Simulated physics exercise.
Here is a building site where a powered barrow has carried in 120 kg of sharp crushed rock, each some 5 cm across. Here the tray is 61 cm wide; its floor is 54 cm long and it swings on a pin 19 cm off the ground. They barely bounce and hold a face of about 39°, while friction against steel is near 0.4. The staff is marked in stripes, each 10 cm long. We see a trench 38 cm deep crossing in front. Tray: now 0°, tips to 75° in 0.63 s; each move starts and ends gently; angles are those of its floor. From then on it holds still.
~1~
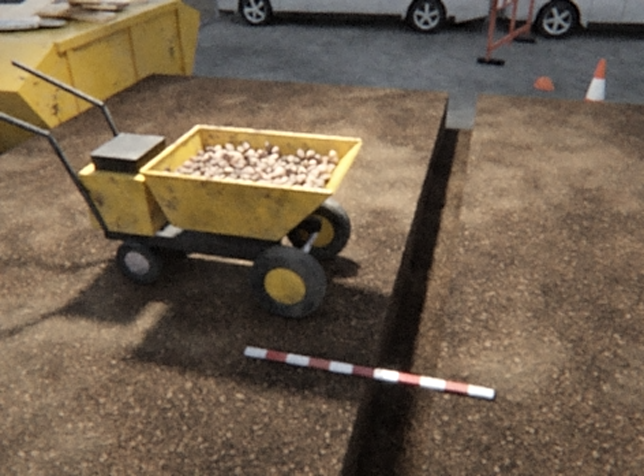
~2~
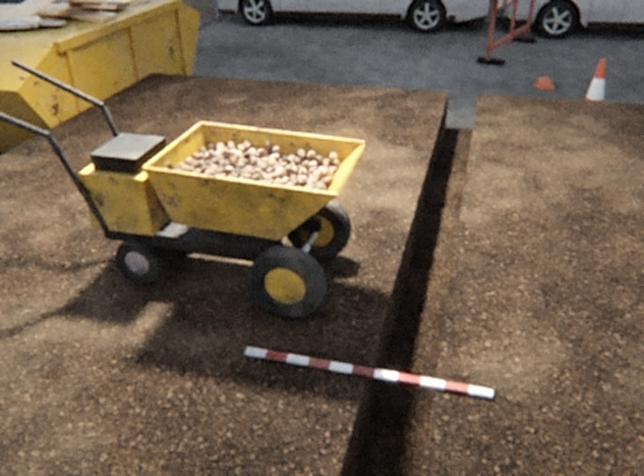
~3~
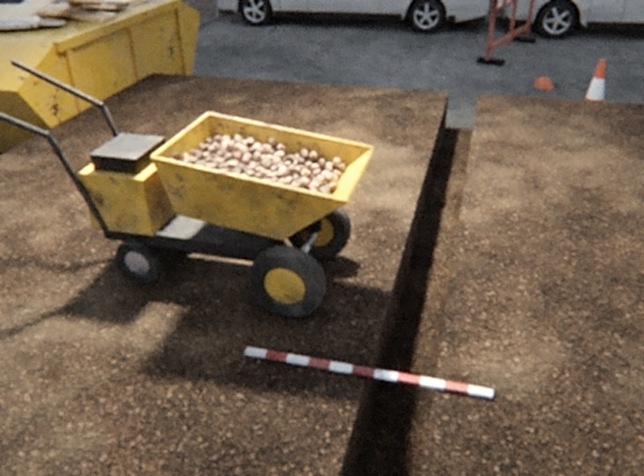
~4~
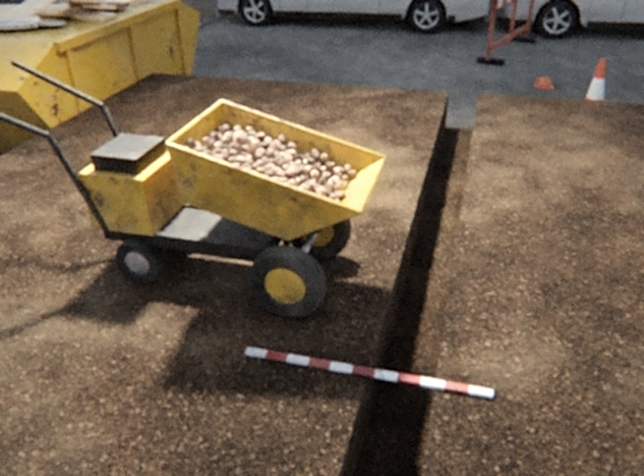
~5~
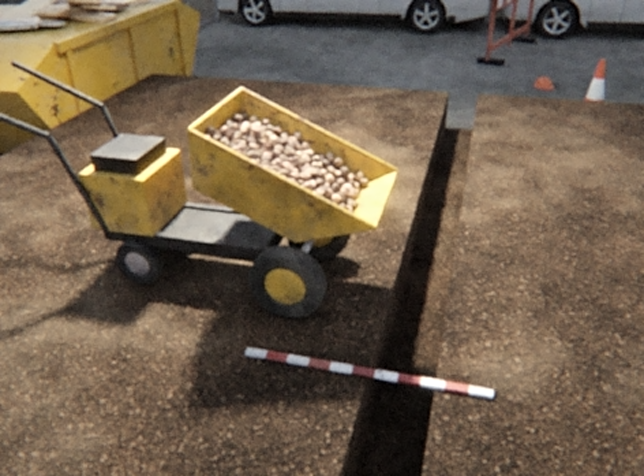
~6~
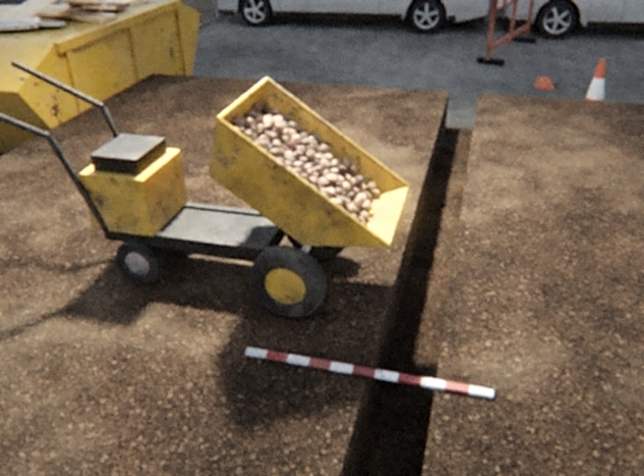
Yellow tray of a small powered barrow tilting steadily forward to the right, carrying pale stones beside a narrow trench.
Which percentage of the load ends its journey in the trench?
Roughly 57 per cent.
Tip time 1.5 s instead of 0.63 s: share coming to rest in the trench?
Roughly 80% would finish there.
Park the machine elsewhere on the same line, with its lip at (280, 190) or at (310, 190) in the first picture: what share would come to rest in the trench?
It'd be around 75 per cent and after that around 80 per cent.
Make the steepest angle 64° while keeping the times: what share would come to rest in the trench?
It comes out at about 45 percent.
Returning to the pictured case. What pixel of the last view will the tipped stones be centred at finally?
Centre estimate: Around (439, 335).
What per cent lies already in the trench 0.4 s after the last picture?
Close to 20 per cent has got there by then.
Then, 0.2 s after the last picture the floor is at 63°, 100 % in the tray; the foremost stones are at (398, 253).
Then, 0.4 s after the last picture the floor is at 75°, 70 % in the tray, 18 % in the trench, 13 % past the trench; the foremost stones are at (477, 311).
Then, 0.8 s after the last picture the floor is at 75°, 11 % in the tray, 44 % in the trench, 45 % past the trench; the foremost stones are past the picture's edge.
Then, 2.7 s after the last picture the floor is at 75°, 0 % in the tray, 57 % in the trench, 43 % past the trench; the foremost stones are past the picture's edge.
